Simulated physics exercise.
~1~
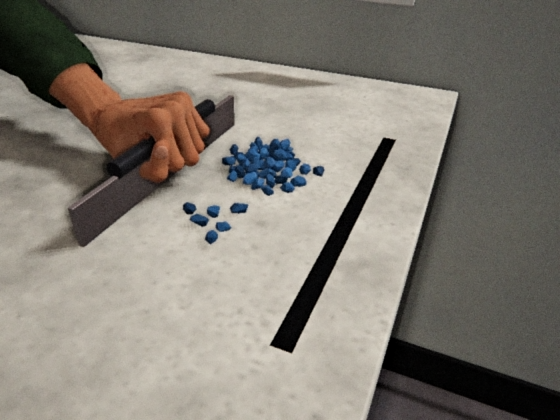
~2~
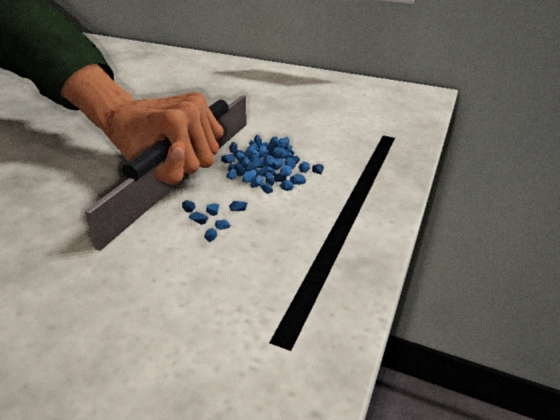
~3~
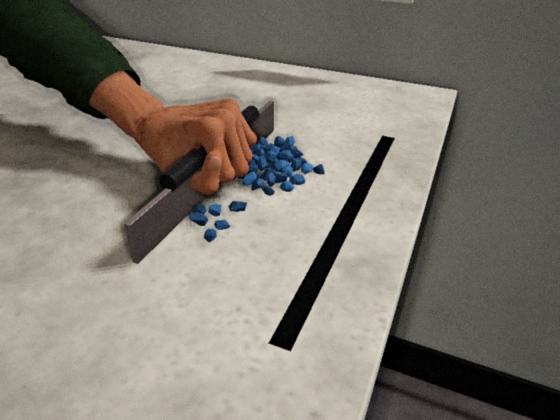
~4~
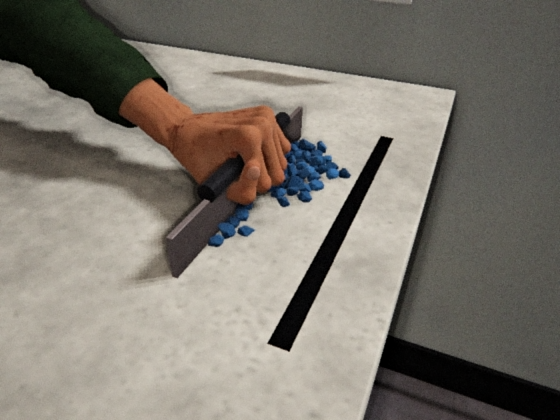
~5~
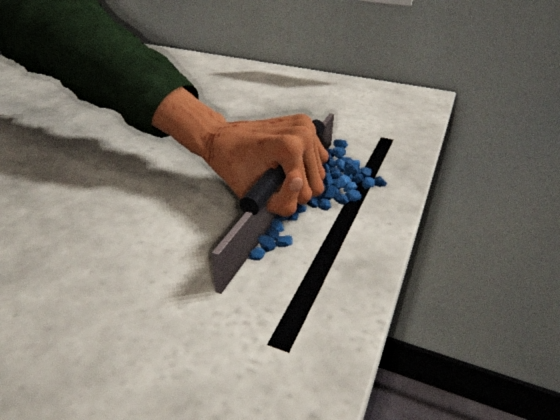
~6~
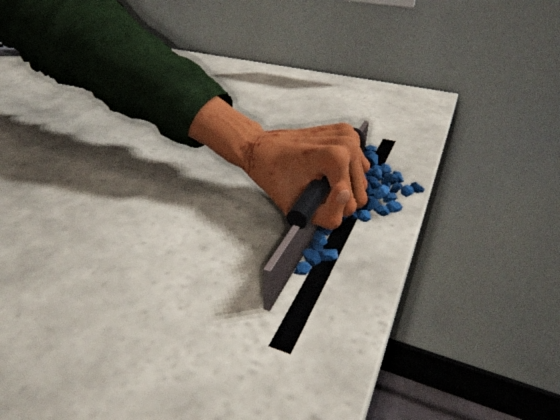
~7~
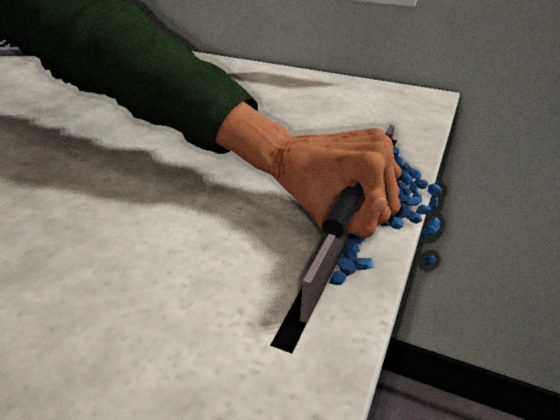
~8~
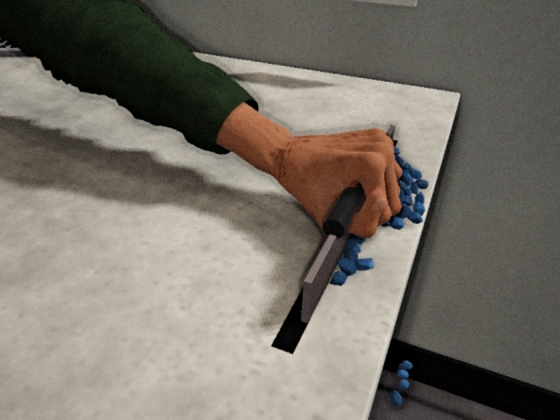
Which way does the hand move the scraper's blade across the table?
The hand moves the blade to the right, toward the strip of black tape.
